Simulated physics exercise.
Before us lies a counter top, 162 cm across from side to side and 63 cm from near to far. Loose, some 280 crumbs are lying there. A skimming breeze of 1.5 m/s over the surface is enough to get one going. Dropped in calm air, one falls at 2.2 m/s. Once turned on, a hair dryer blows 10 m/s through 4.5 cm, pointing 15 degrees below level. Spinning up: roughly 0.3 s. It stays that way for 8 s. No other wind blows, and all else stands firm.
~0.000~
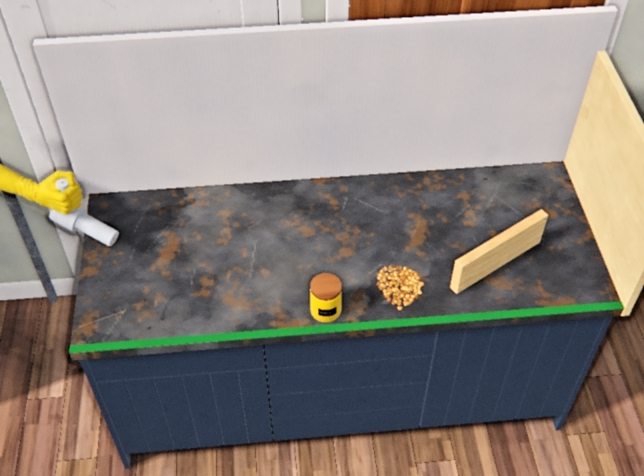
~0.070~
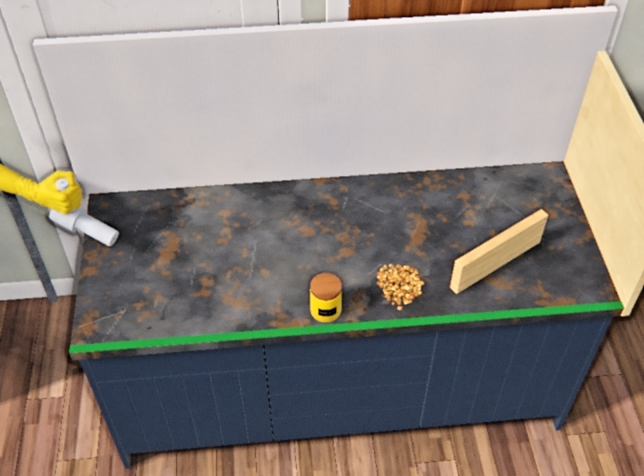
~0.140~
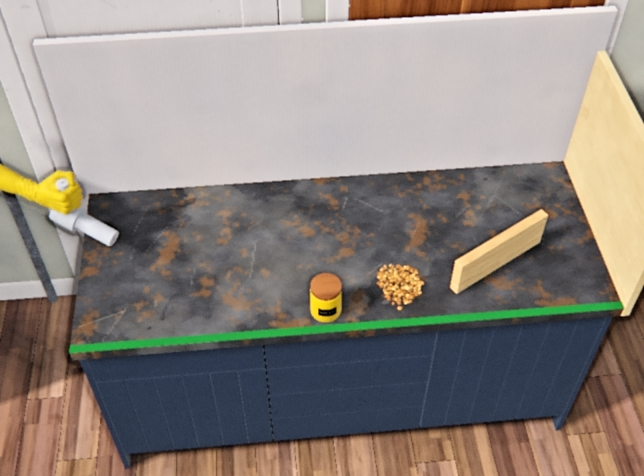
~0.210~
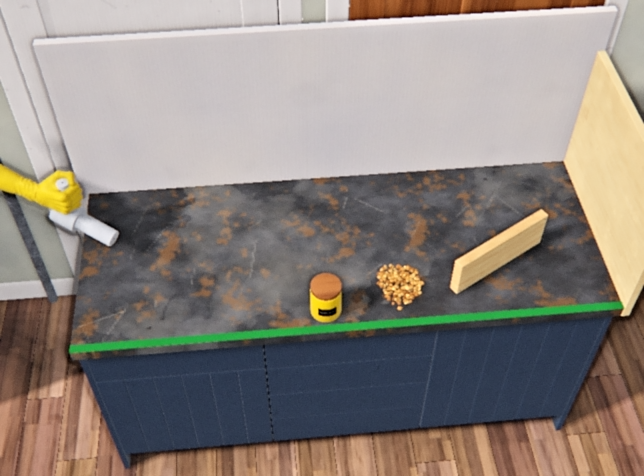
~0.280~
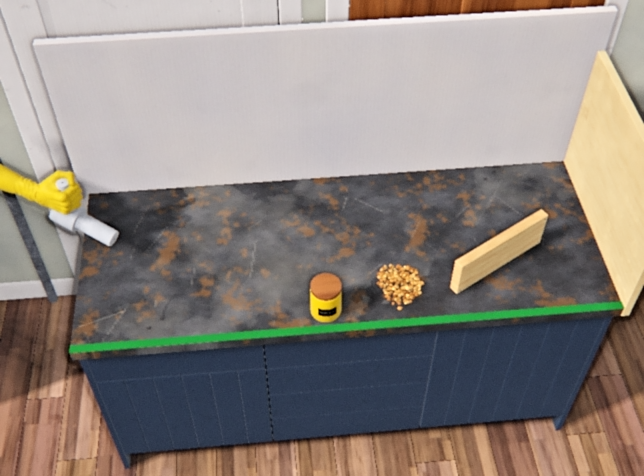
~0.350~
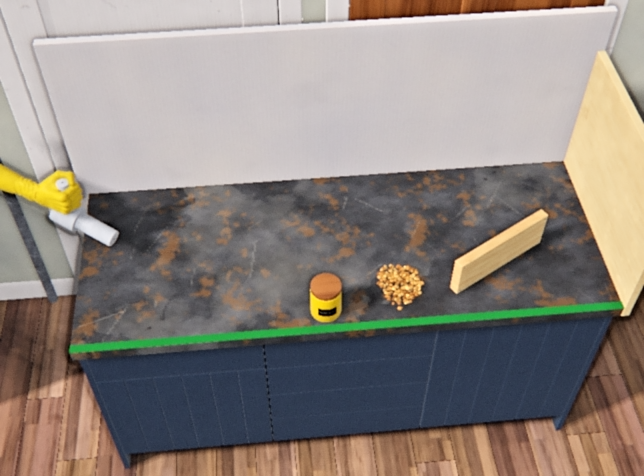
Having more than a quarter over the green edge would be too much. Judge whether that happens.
Judgement: It does not happen.
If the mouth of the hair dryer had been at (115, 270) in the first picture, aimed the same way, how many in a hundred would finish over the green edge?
Result: Approx. 0 %.
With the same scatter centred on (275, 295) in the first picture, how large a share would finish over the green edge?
About 50 %.
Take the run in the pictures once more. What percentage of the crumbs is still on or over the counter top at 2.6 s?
Estimate: Near 90 percent.
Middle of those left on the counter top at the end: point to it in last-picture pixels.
The middle is around pixel (455, 284).
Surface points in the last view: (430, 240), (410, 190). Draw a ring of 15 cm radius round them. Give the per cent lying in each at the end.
Estimates in listed order: 20 %; 0 %.
After 1.6 s, 68 % are on the move or not yet settled, 5 % are over the green edge; the middle of those still in play is near (455, 284).
After 2.6 s, 61 % are on the move or not yet settled, 7 % are over the green edge; the middle of those still in play is near (455, 284).
After 4.4 s, 49 % are on the move or not yet settled, 8 % are over the green edge; the middle of those still in play is near (455, 284).
After 8.0 s, at the end, 10 % are over the green edge; the middle of those still in play is near (455, 284).
